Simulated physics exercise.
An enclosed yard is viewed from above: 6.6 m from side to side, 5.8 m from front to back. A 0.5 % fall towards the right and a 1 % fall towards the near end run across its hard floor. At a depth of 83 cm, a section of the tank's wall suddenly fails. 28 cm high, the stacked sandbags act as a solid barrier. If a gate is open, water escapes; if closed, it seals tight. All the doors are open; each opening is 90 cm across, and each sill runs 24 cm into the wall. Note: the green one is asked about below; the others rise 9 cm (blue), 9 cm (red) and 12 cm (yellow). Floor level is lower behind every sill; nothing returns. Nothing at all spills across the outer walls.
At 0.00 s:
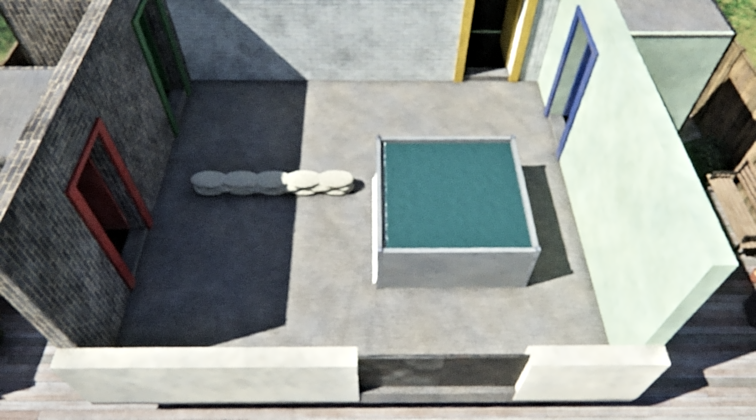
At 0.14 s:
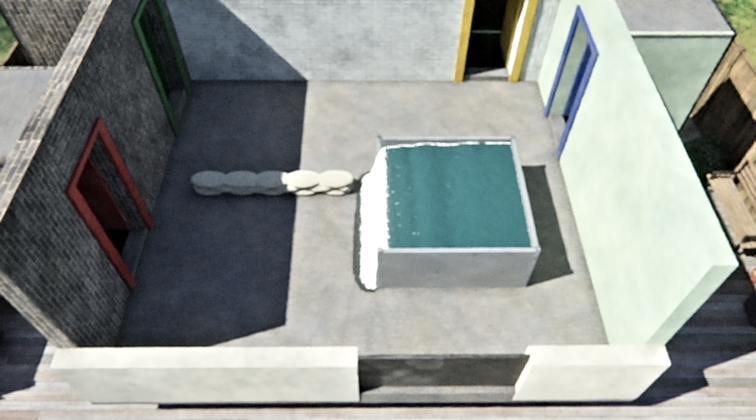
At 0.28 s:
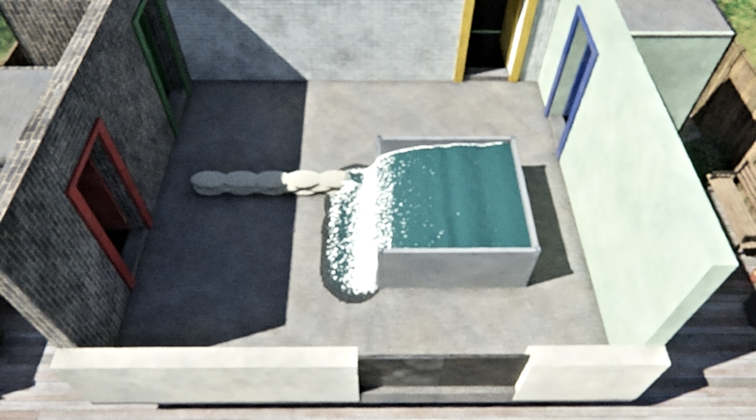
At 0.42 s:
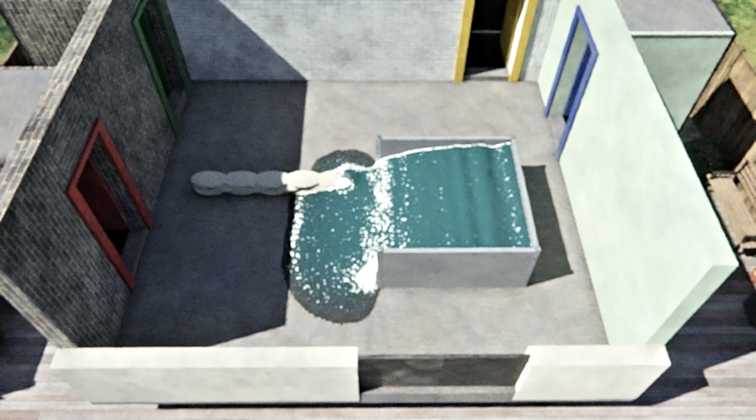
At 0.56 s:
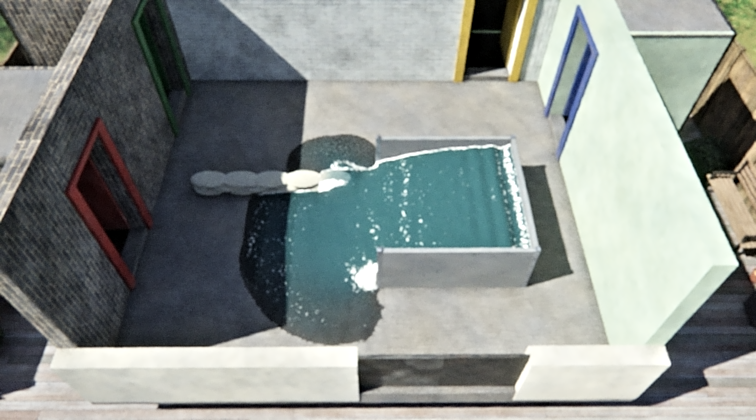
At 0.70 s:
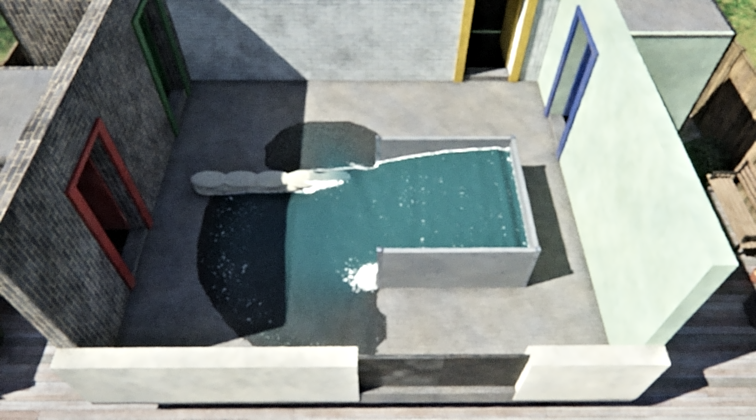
Water bursting from the left side of a raised tank, foaming, then spreading leftward across a walled yard floor around stacked sandbags.
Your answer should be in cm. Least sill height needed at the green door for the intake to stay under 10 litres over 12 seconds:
12.5 cm or so.
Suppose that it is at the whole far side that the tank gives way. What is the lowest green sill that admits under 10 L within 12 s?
Then it needs around 25 cm.
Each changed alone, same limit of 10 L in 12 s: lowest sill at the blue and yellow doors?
Some 11.0 cm for blue, some 7.0 cm for yellow.
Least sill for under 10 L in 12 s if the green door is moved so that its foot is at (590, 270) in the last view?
You'd want it roughly 11.0 cm high.
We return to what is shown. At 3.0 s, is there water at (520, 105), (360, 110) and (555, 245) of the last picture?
One by one: Clear, drenched, clear.
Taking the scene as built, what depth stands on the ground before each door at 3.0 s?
Depths in cm: Green 9, blue 0, red 33, yellow 0.
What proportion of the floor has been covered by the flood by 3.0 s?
Approximately 55 % of it.
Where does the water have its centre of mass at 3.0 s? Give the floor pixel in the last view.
I'd say around (279, 232).
After 1.4 s water covers 50 % of the floor, deepest (42 cm) near (362, 191); it has not reached the green door.
After 3.0 s water covers 55 % of the floor, deepest (36 cm) near (107, 376); 9 cm at the green door, 0 litres in over its 20 cm sill.
After 12.0 s water covers 95 % of the floor, deepest (18 cm) near (568, 374); 4 cm at the green door, 0 litres in over its 20 cm sill.
At the green door as built, the water arrived by 1.9 s and peaked near 17 cm at 4.6 s.
With a sill of 11.5 cm, 14 litres would have come in within the 12 s; with 15.5 cm, 3 litres. So under 10 litres takes about 12.5 cm.
